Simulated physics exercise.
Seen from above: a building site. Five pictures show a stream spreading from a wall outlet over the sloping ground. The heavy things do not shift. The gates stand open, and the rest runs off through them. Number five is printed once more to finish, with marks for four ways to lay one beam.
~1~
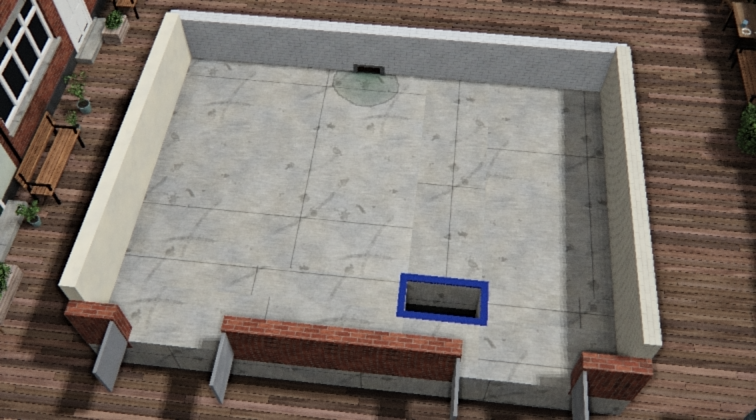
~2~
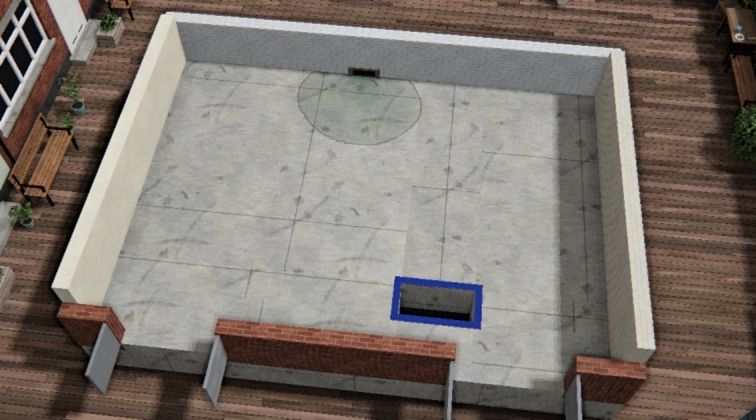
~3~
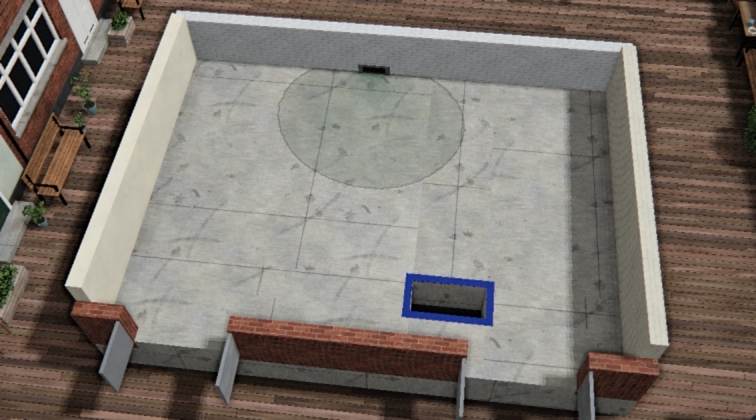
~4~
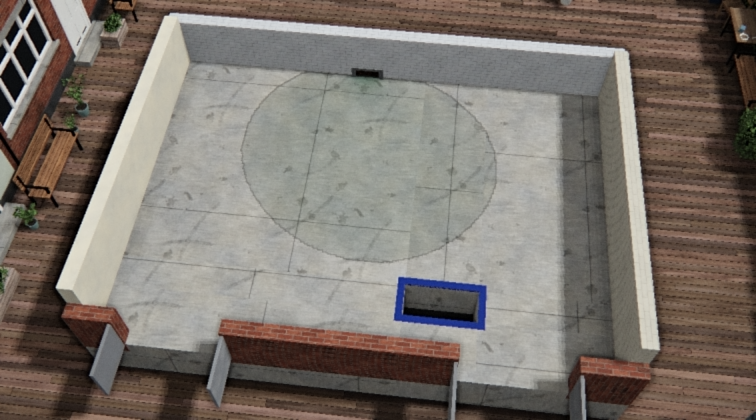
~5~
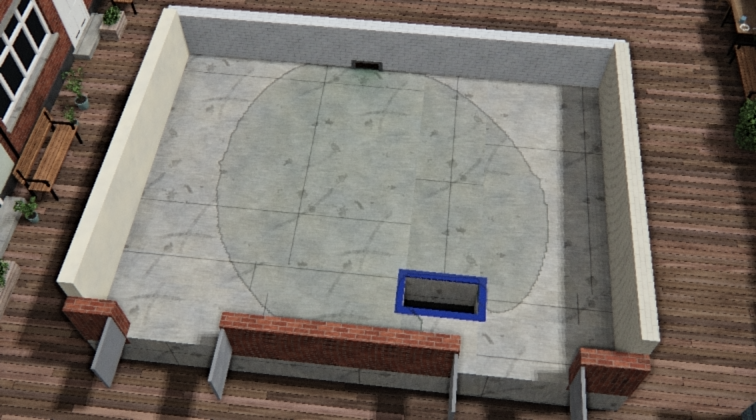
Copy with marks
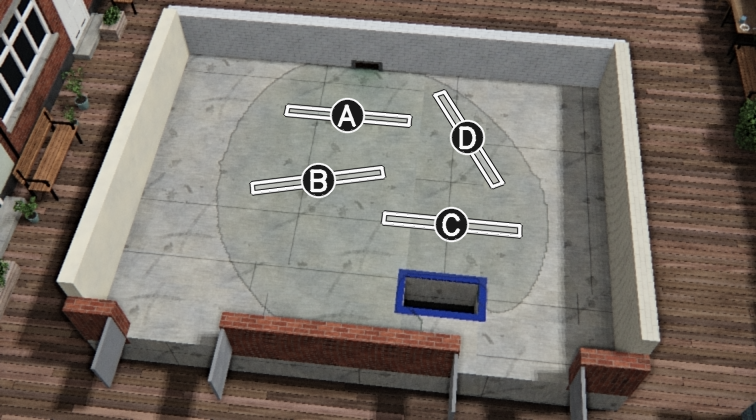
A walled concrete yard with open gates sat below as a faint wet patch spread from an opening in the back wall, widening across the floor until it reached the blue-edged drain near the front.
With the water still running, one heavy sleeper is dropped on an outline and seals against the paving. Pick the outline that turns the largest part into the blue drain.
Use position D.
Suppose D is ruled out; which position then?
B it is.
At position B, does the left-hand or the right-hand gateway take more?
The right gate.
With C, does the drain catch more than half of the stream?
No.
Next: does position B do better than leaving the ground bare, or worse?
Position B is worse.
On the marked copy, A from (287, 110) to (409, 121); B from (252, 188) to (382, 172); C from (384, 217) to (519, 230); D from (439, 93) to (497, 184).
For position A, about 14 % of the stream goes into the blue drain, about 86 % out by the gates.
For position B, about 27 % of the stream goes into the blue drain, about 73 % out by the gates.
For position C, about 20 % of the stream goes into the blue drain, about 80 % out by the gates.
For position D, about 42 % of the stream goes into the blue drain, about 57 % out by the gates.
